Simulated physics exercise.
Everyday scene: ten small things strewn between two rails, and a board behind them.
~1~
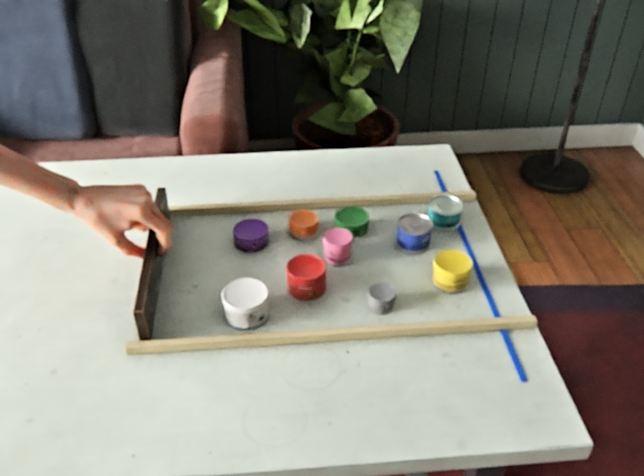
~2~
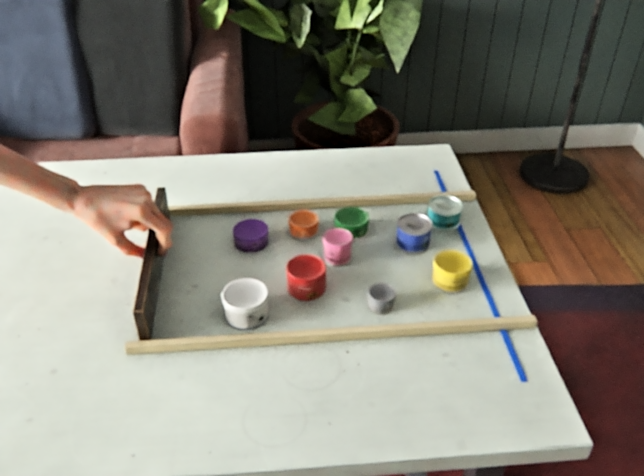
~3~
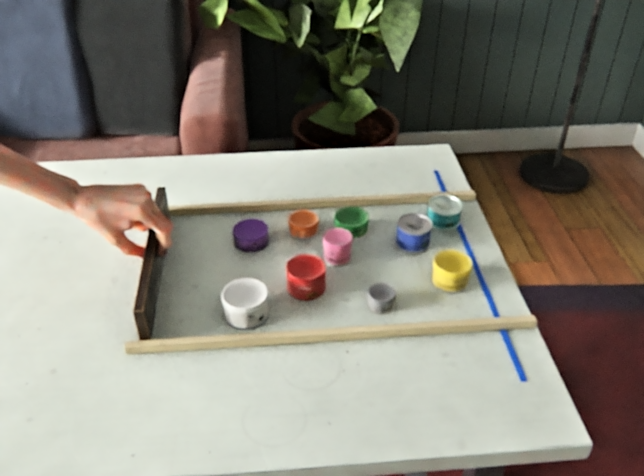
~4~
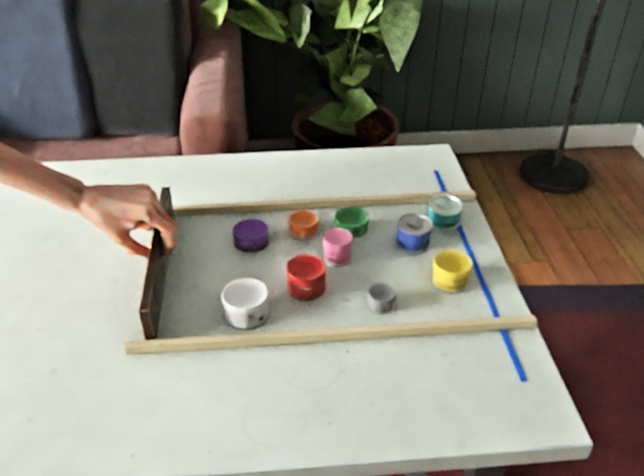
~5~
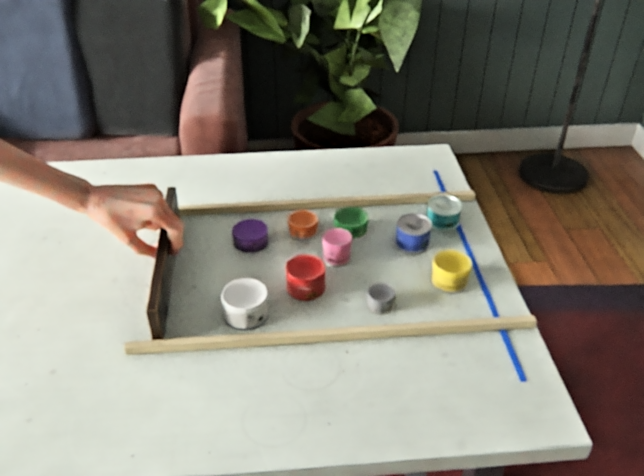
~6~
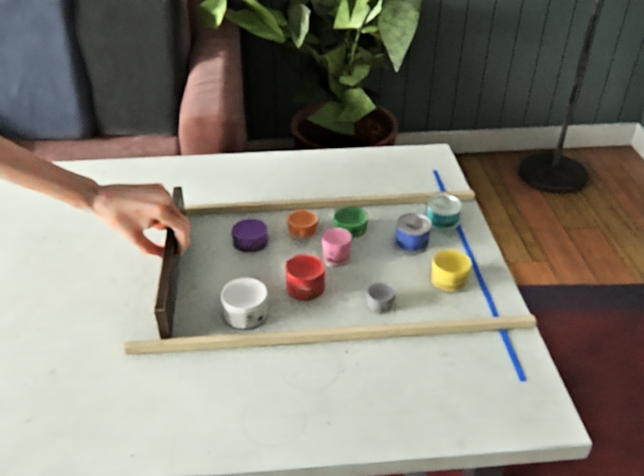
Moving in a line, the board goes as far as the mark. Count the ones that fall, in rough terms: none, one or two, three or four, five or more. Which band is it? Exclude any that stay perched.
The band is five or more.
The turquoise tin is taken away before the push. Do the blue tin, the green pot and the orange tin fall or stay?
Blue tin: Over the edge; green pot: Over the edge; orange tin: Still there.
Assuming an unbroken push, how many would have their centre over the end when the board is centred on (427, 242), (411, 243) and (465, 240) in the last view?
Respectively, 1, 0 and 5.
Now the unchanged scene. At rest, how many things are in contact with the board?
Result: 5 in all.
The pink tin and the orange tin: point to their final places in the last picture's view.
Roughly (485, 243); the other one roughly (466, 203).
Soon after, none off yet; turquoise tin at rest near (443, 212); yellow tin at rest near (451, 272); blue tin at rest near (413, 233).
Then, none off yet; turquoise tin at rest near (443, 212); yellow tin at rest near (451, 271); blue tin moving near (422, 234).
By the end, the number that fall off is five or more; fallen, green pot, grey tin, blue tin, yellow tin and turquoise tin.
